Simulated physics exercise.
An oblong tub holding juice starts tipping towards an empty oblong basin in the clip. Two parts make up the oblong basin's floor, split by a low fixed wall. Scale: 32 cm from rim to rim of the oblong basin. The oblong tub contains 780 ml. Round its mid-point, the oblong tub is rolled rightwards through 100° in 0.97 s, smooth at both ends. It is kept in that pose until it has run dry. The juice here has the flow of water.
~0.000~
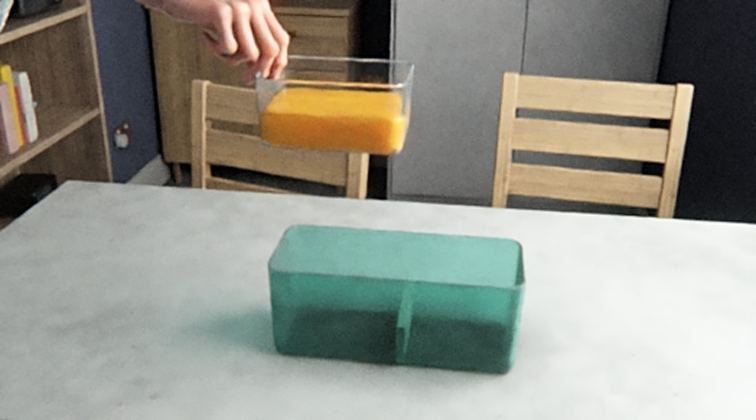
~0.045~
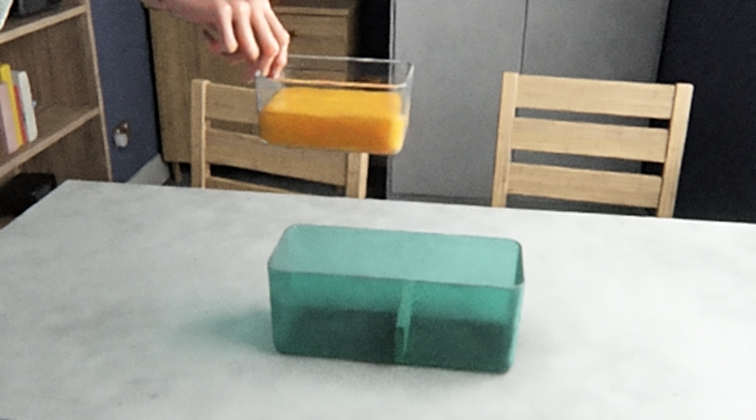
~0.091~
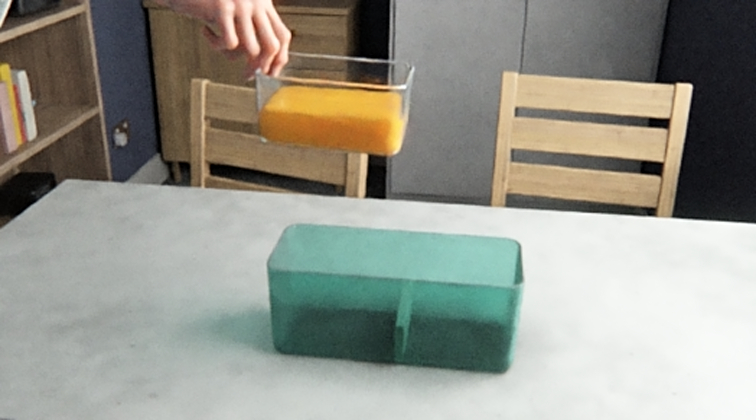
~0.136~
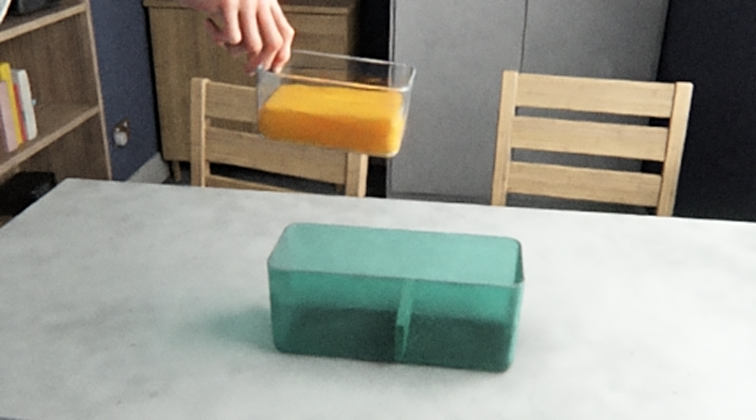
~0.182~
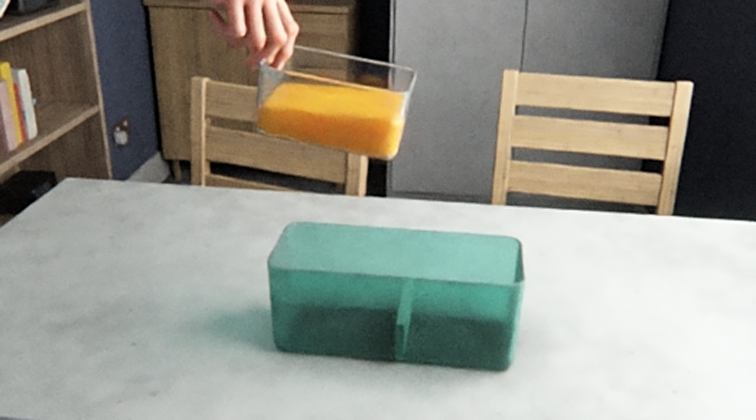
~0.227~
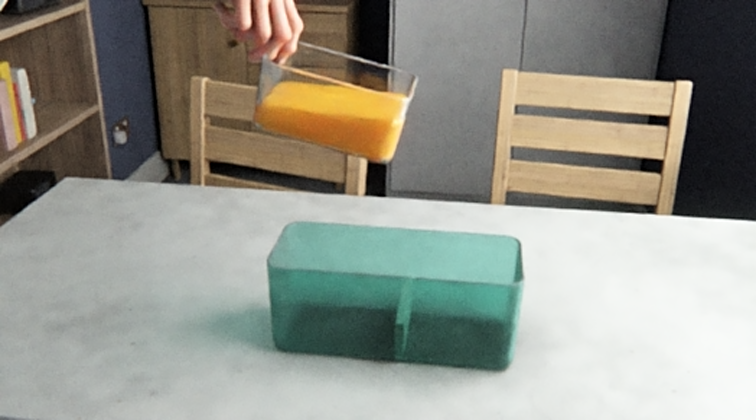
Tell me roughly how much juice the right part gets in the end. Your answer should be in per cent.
It gets about 84 per cent.
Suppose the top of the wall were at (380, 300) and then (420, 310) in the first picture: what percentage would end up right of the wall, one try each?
One try each: Around 90 percent and then around 60 percent.
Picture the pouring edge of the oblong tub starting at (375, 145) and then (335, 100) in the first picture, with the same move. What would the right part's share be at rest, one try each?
The first try gives around 45 percent, the second around 5 percent.
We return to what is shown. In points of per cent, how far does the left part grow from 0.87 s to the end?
About 8 percent.
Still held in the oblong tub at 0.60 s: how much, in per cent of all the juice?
Near 56 in a hundred.
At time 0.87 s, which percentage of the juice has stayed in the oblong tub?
Around 18 in a hundred.
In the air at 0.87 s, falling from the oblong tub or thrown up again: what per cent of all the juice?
14 per cent or so.
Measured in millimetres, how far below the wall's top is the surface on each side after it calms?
Roughly 50 mm on the left side and roughly 16 mm on the right.
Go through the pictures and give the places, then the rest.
The first frame shows tilt 0°; pouring edge (409, 75); surface from (271, 98) to (406, 105); the oblong basin's rim runs from (278, 247) to (523, 265); the wall's top is at (405, 302).
The second frame shows tilt 1°; pouring edge (409, 76); surface from (271, 98) to (406, 105).
The third frame shows tilt 2°; pouring edge (410, 77); surface from (270, 96) to (405, 105).
The fourth frame shows tilt 5°; pouring edge (411, 80); surface from (271, 94) to (405, 105).
The fifth frame shows tilt 8°; pouring edge (412, 84); surface from (270, 93) to (406, 105).
The sixth frame shows tilt 13°; pouring edge (413, 89); surface from (269, 91) to (405, 105).
Then, 0.60 s in, the tilt is 68° and 57 per cent is still to pour, 0 is left of the wall and 2 right of it.
Then, 0.87 s in, the tilt is 98° and 17 per cent is still to pour, 1 is left of the wall and 63 right of it.
Then, 1.16 s in, the tilt is 100° and 2 per cent is still to pour, 7 is left of the wall and 80 right of it.
Then, 1.47 s in, the tilt is 100° and 0 per cent is still to pour, 9 is left of the wall and 84 right of it.
Finally, 9 per cent lies left of the wall, 84 right of it and 6 outside.
